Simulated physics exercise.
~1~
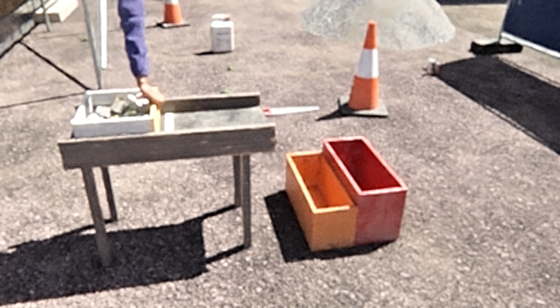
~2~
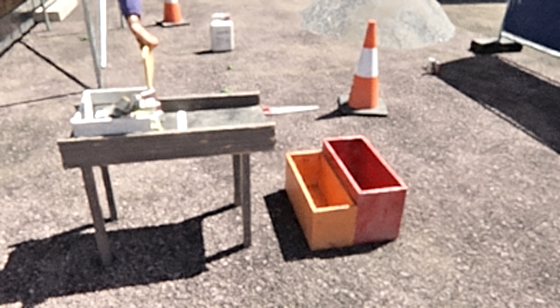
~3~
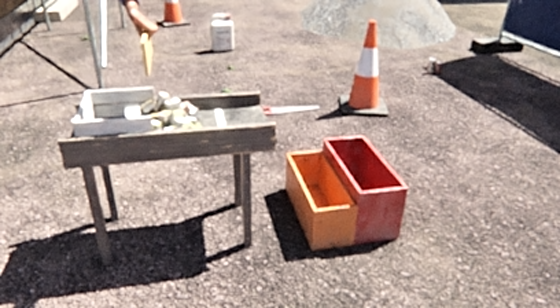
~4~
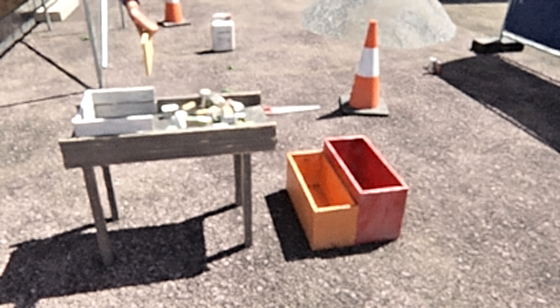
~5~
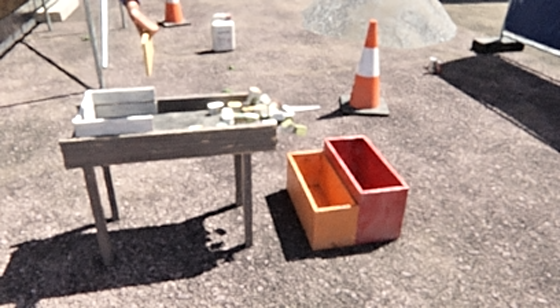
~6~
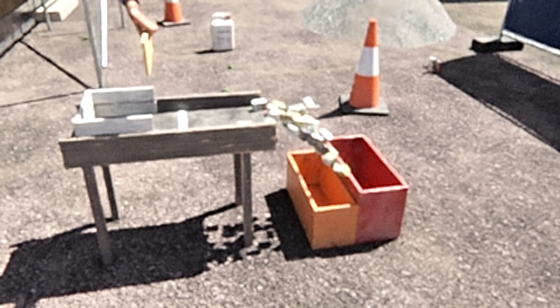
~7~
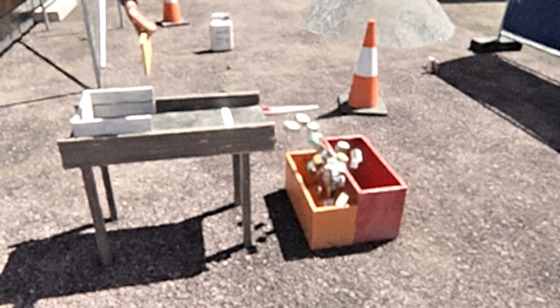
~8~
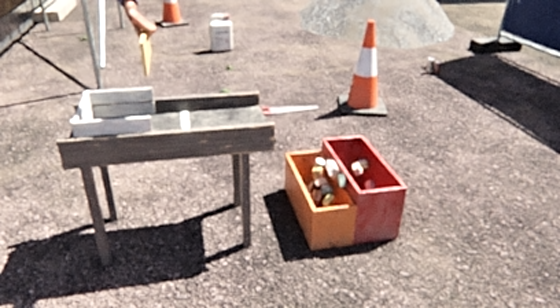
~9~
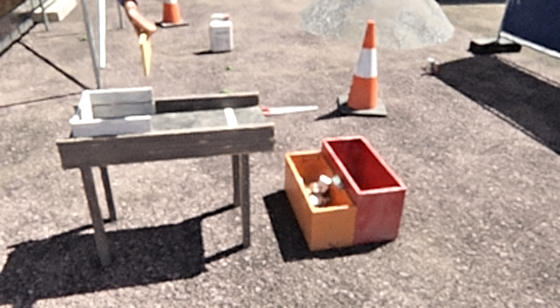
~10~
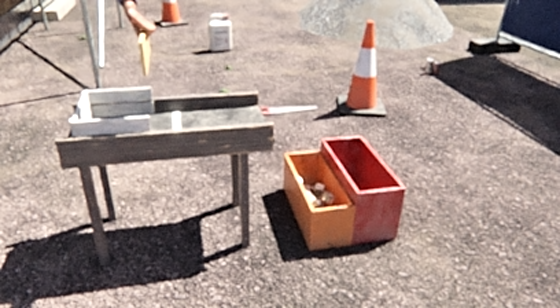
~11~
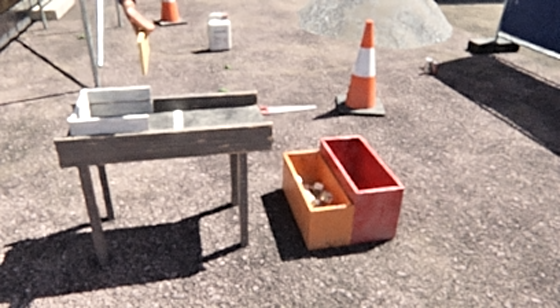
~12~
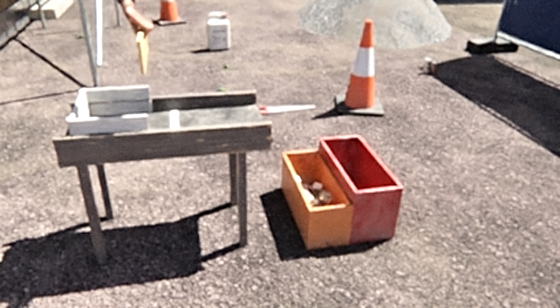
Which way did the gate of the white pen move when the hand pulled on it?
The gate moved up, and the hand kept holding it above the pen while the cartons travelled away.
A pile of small pale cartons slid right along a belt after a hand lifted the gate of a white pen, then tumbled off the end, most landing in the orange tote and a few in the red one beyond.
